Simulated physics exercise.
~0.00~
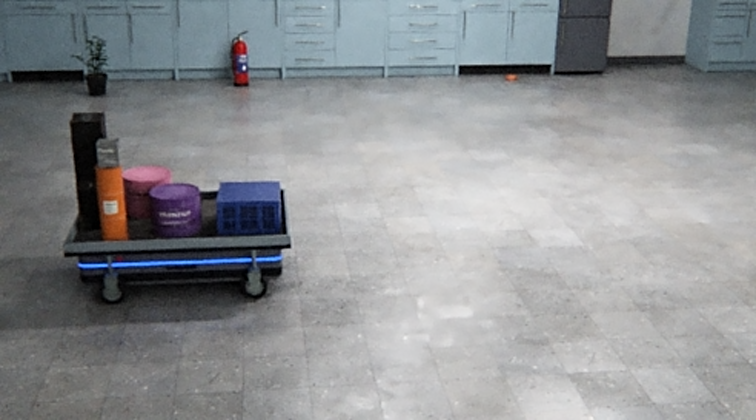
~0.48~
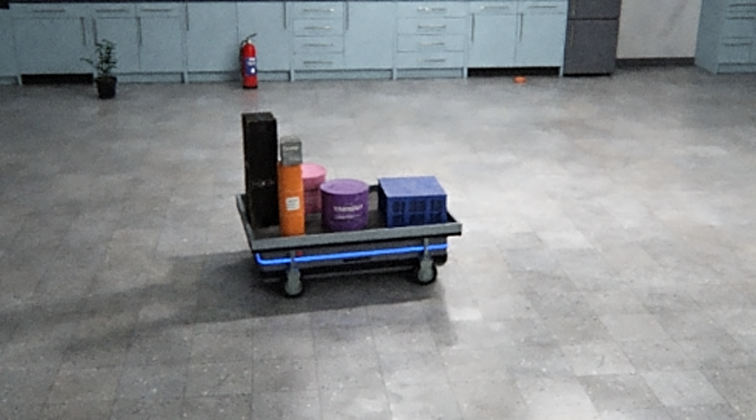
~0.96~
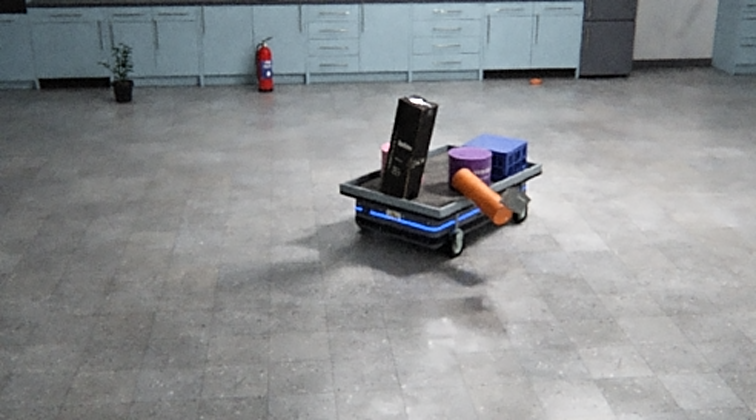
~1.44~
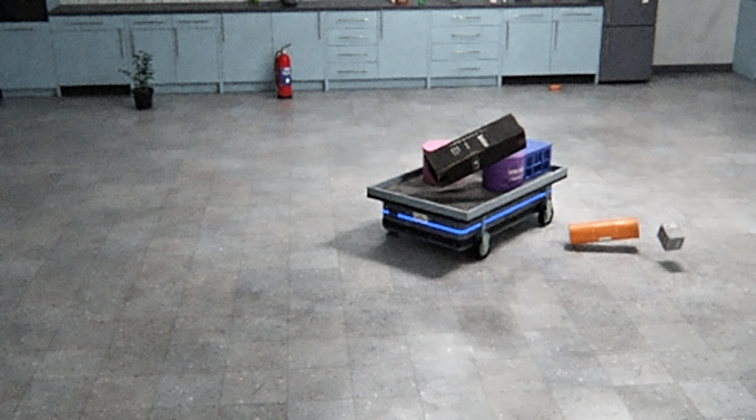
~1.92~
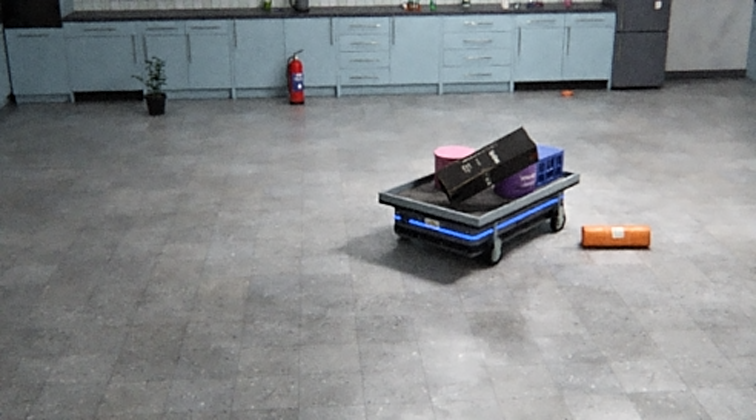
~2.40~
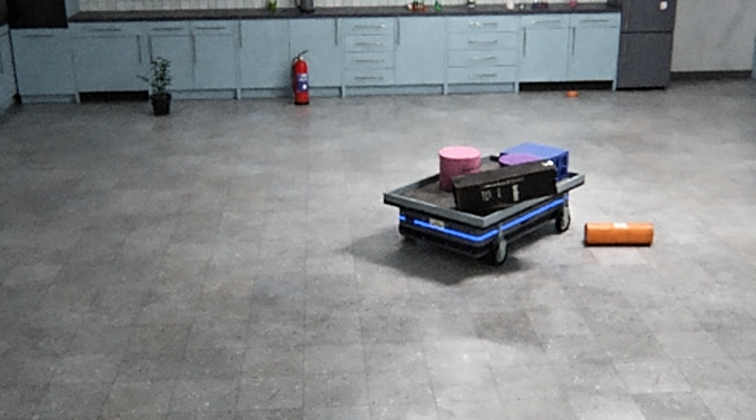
At the start, a low flat cart with a blue light strip carries a tall black box, an orange canister, a small grey box, pink and purple pails and a blue crate across a tiled floor. It rolls to the right and swings away from the viewer. As it turns, the black box leans while the canister and grey box tip over the edge. Both end up on the floor to the right, and the black box topples against the pails. The cart stops, and the grey box leaves view. Finally, the black box lies on the deck beside the pails and crate, with the canister still on the floor.
